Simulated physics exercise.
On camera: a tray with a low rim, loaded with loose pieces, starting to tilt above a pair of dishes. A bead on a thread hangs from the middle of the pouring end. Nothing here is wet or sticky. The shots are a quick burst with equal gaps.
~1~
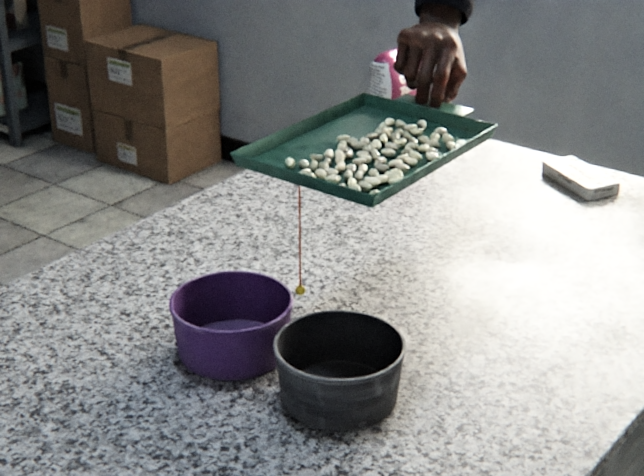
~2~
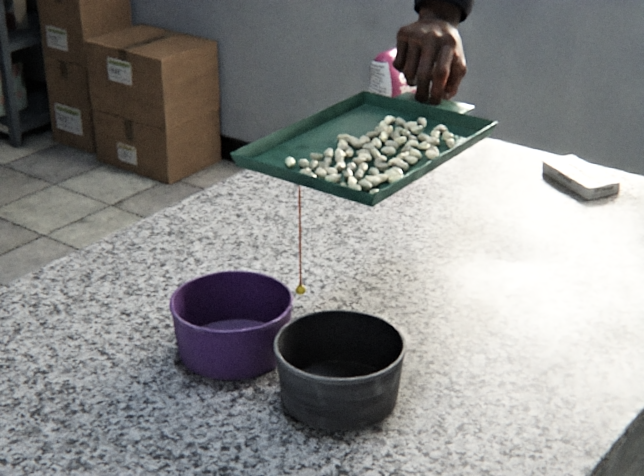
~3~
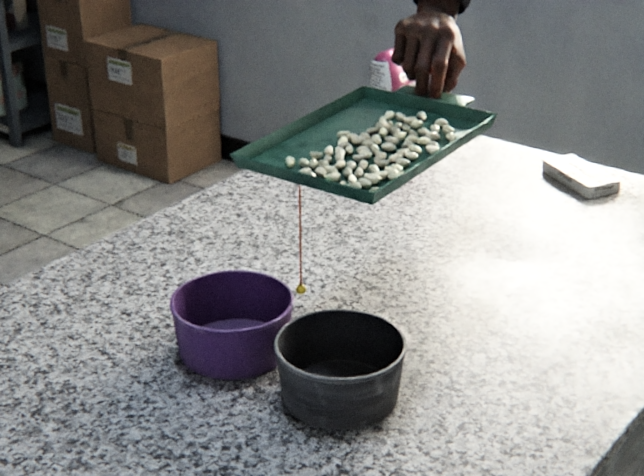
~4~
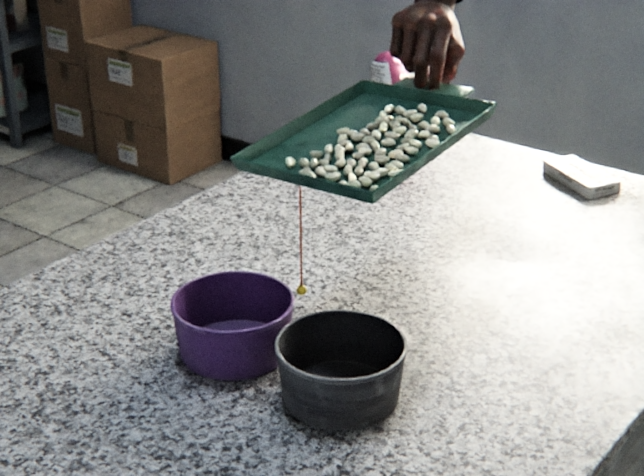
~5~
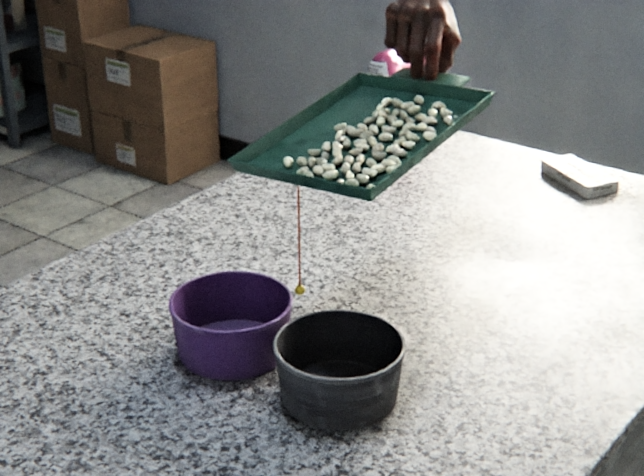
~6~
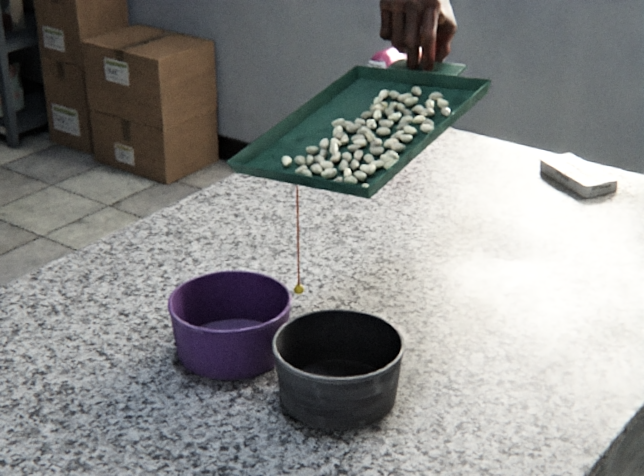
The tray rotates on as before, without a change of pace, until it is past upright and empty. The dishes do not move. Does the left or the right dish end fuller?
The left one ends fuller.
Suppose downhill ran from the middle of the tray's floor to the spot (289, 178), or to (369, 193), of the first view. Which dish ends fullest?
The first try: Left. The second: The dish on the right.
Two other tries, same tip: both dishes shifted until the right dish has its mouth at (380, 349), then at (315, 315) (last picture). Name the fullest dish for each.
One: The dish on the left. Two: The left dish.
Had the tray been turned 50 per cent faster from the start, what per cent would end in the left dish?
Some 90 per cent.
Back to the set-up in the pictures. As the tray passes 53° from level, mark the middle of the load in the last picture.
At about (285, 150).
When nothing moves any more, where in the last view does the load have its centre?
Around (226, 338).
Soon after the last picture, tray tipped steeply; nearly all on the tray; a stray few in the left dish; a stray few in the air.
A little later, tray tipped right over; about two thirds on the tray; a small part in the left dish; a stray few outside both; about a quarter in the air.
Later still, tray tipped past a quarter turn; nearly all in the left dish; a stray few outside both.
At rest, tray tipped past a quarter turn; none in the right dish; nearly all in the left dish; a stray few outside both.
